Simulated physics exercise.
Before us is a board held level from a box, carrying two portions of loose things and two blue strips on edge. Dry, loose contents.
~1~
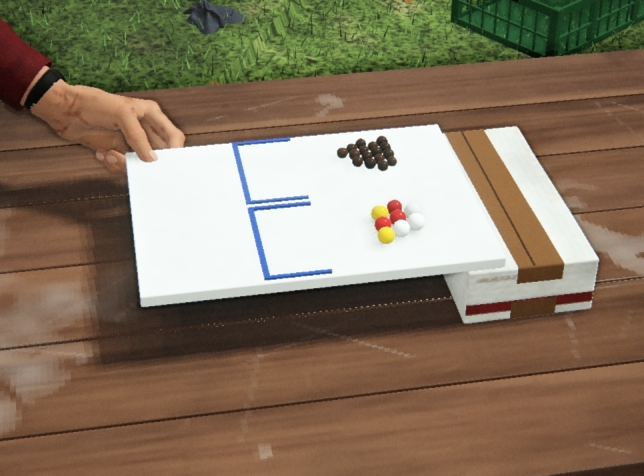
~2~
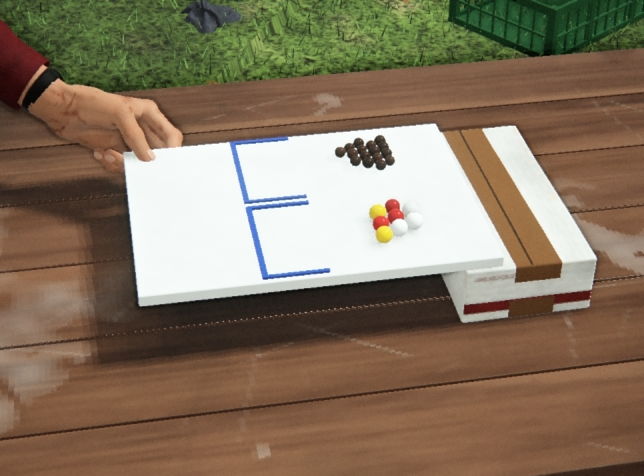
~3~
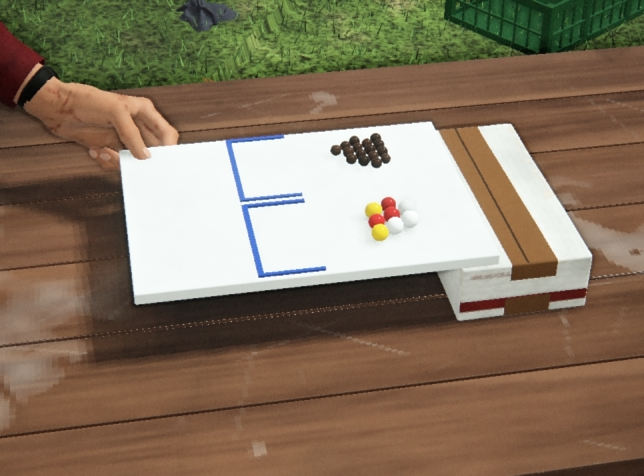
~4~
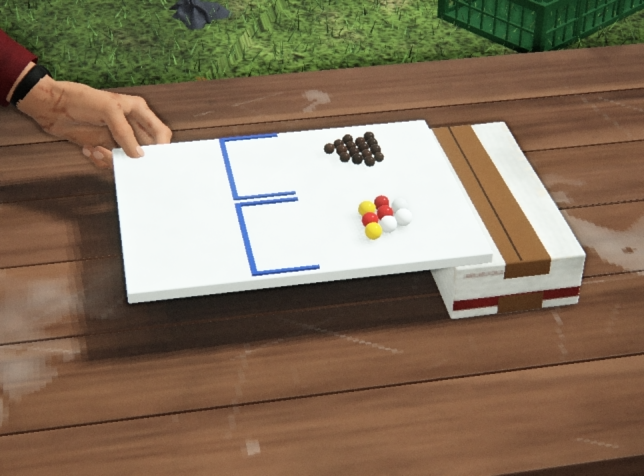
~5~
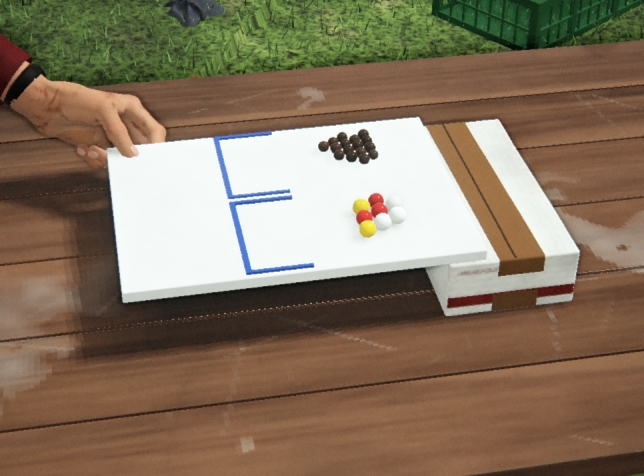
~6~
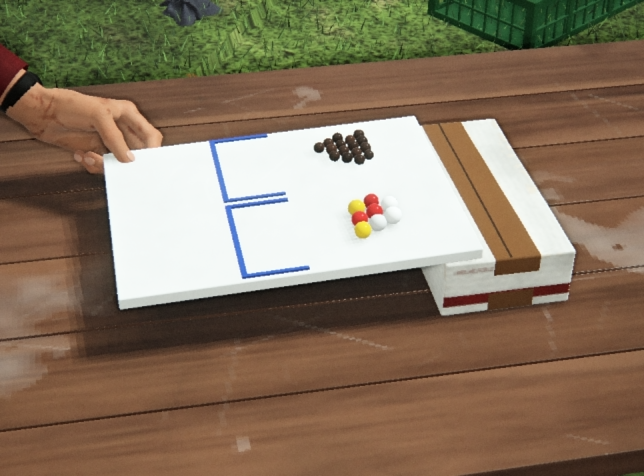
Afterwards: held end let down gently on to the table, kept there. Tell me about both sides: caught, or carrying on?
The near batch overcomes its barrier, the far batch overcomes its barrier.
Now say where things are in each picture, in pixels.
Held end of the board at (151, 295), level; box at (493, 218), about a quarter as high as the board is long; near batch at (398, 218), a few gumballs; far batch at (376, 152), a few chocolate balls; near bar at (259, 242), much lower than a piece; far bar at (241, 173), much lower than a piece, in the first frame.
Held end of the board at (149, 294), level; far batch at (374, 152), in the second frame.
Held end of the board at (145, 292), level; near batch at (392, 215), in the third frame.
Held end of the board at (138, 291), level; far batch at (363, 148), in the fourth frame.
Held end of the board at (133, 290), level; near batch at (379, 211), in the fifth frame.
Held end of the board at (129, 297), down by 2°; box at (470, 210); near batch at (375, 212), not moving; far batch at (353, 146), not moving; near bar at (236, 241); far bar at (219, 171), in the sixth frame.
Then, 0.41 s past the last view, board sloping at 9°; near batch on its way down; far batch on its way down.
Then, 0.77 s past the last view, board resting at 12°; near batch most past its bar; far batch about half past its bar.
Then, 1.08 s past the last view, board resting at 12°; near batch all past its bar; far batch most past its bar.
Finally, board resting at 12°; near batch all past its bar; far batch most past its bar.
